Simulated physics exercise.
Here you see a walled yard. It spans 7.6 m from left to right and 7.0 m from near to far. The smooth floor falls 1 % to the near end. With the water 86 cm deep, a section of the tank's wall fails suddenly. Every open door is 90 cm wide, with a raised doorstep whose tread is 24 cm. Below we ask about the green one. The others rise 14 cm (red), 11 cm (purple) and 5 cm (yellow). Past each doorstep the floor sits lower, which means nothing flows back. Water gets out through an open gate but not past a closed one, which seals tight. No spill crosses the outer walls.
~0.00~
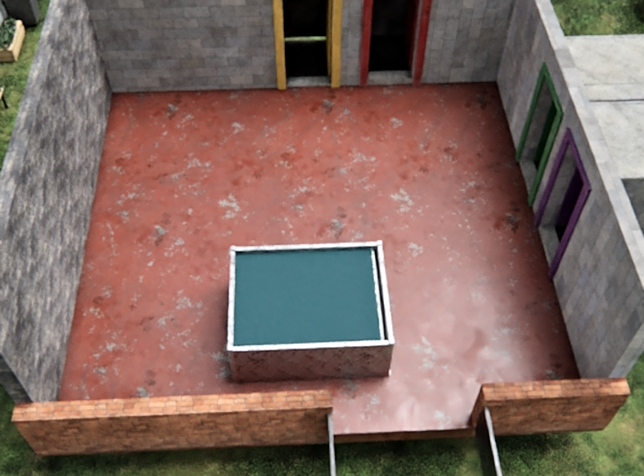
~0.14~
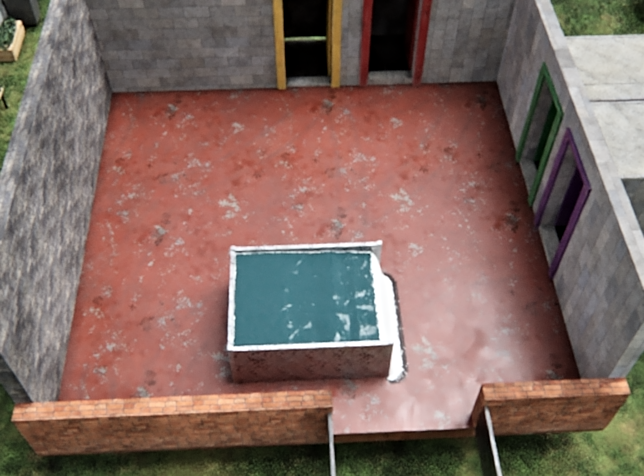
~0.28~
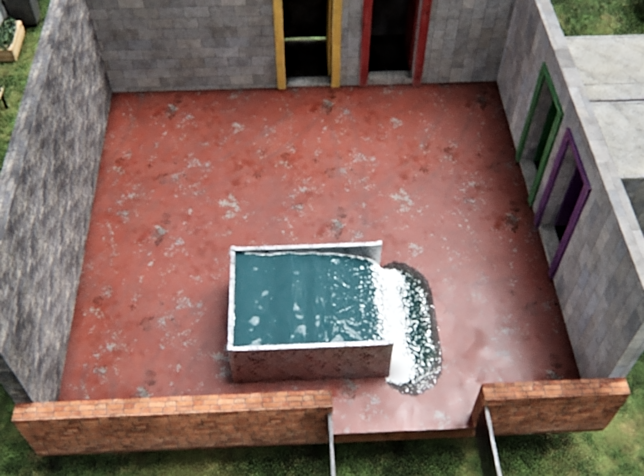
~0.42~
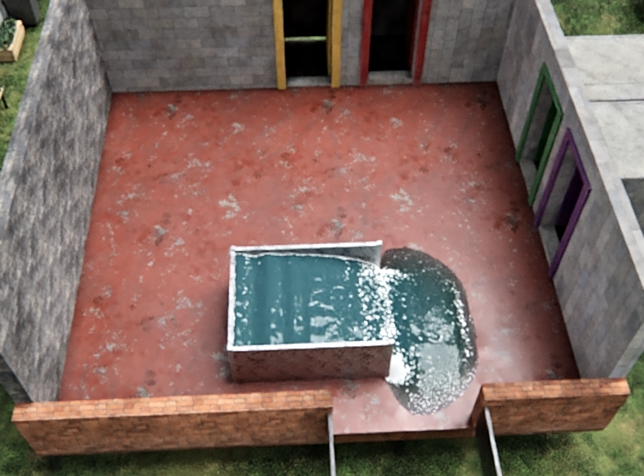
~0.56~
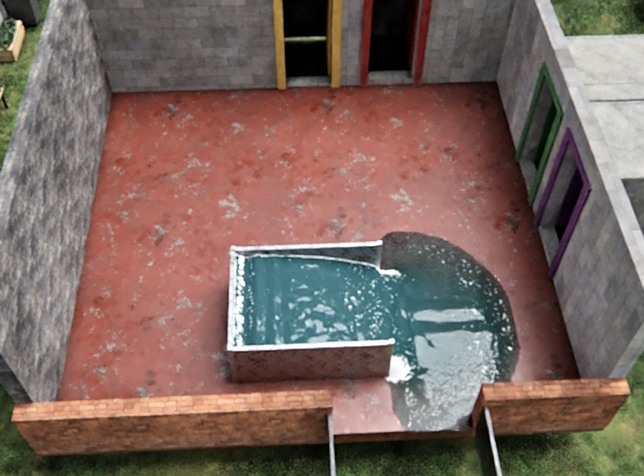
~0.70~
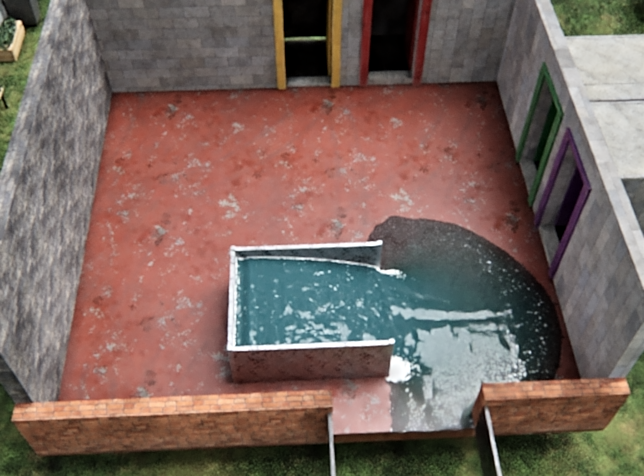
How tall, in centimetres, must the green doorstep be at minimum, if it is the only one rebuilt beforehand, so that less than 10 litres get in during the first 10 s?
It needs to be at least 12 cm tall.
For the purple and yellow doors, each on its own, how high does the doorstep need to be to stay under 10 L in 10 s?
You'd want some 29 cm at purple and some 5.5 cm at yellow.
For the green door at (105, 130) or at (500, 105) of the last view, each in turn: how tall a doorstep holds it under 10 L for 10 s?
Around 9.0 and 15 cm respectively.
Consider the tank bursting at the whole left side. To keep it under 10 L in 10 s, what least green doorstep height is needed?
The answer is some 6.0 cm.
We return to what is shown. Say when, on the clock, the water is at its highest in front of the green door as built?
Peak time: About 2.0 s.
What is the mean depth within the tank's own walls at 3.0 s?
Close to 17 cm deep on average.
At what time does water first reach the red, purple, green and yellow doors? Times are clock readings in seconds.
For red it's 3.6 s, for purple 0.9 s, for green 1.4 s, and for yellow 4.0 s.
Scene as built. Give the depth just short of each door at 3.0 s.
Lab note, cm: Red 0; purple 24; green 13; yellow 0.
After 1.4 s water covers 20 % of the floor, deepest (58 cm) near (587, 406); it has not reached the green door.
After 3.0 s water covers 30 % of the floor, deepest (30 cm) near (587, 406); 13 cm at the green door, 21 litres in over its 7 cm doorstep.
After 10.0 s water covers 85 % of the floor, deepest (9 cm) near (101, 165); 6 cm at the green door, 44 litres in over its 7 cm doorstep.
At the green door as built, the water arrived by 1.5 s and peaked near 15 cm at 2.0 s.
Run again over the same 10 s with other heights there, 16 litres in over 10.5 cm, 3 litres over 14.5 cm. The limit of 10 litres is kept from about 12 cm up.
